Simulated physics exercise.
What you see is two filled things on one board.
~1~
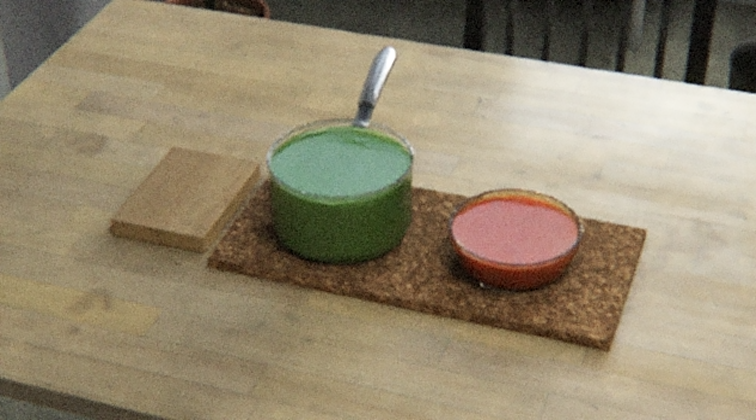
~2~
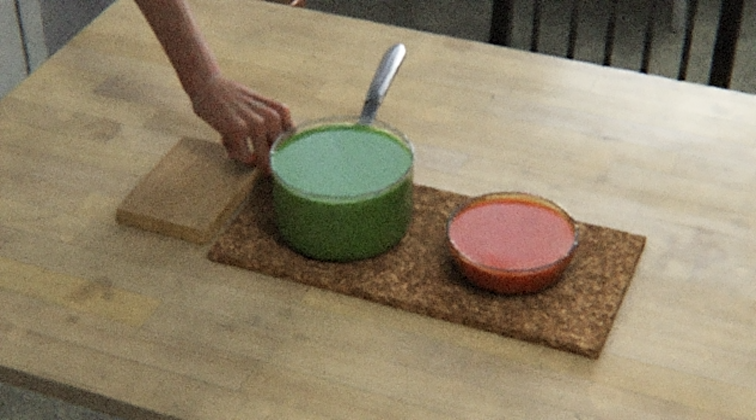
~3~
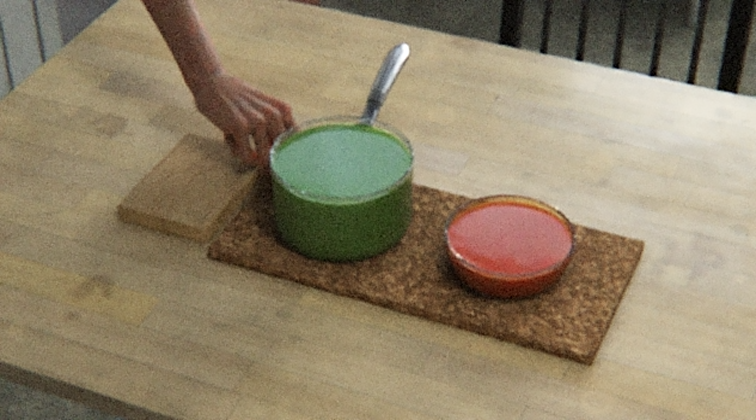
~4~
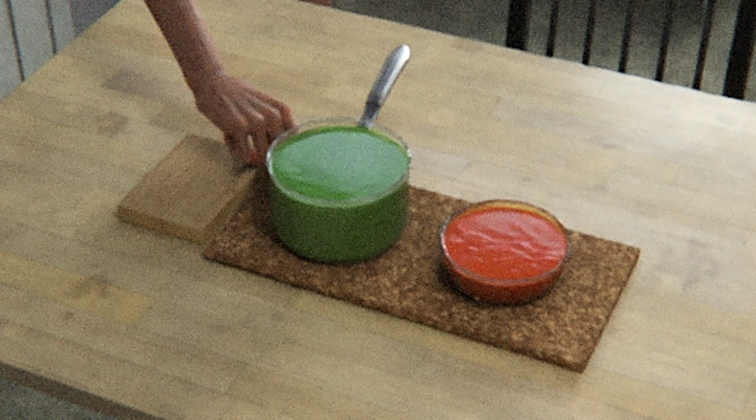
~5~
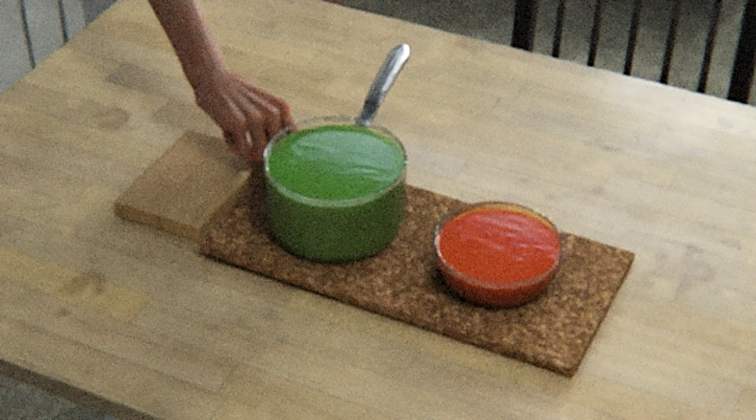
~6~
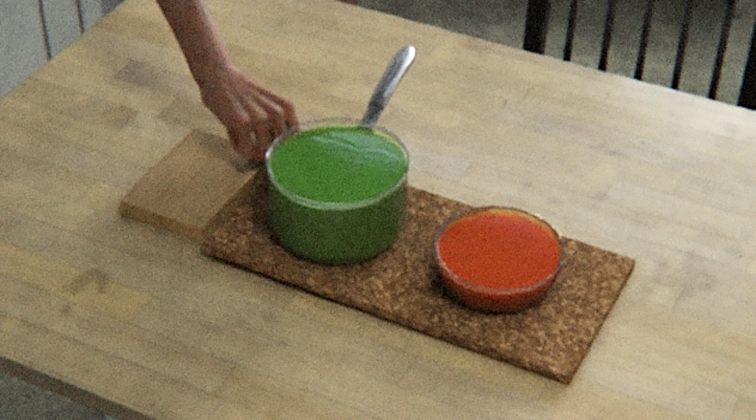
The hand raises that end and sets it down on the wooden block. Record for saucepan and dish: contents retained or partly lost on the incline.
On the left the saucepan - retained; on the right the dish - retained.
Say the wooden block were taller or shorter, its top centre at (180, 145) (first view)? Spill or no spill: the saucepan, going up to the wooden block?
I reckon it pours over.
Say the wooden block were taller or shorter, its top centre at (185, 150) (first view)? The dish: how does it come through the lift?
The way I see it, it sloshes out.
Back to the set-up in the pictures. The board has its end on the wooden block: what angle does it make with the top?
It ends up tilted at around 3°.
Next, the board slopes by about 2°; saucepan, its rim is dry; dish, its rim is dry.
After that, the board slopes by about 4°; saucepan, its rim is dry; dish, its rim is dry.
Finally, the board slopes by about 3°, resting on the wooden block; saucepan, its rim is dry; dish, its rim is dry.
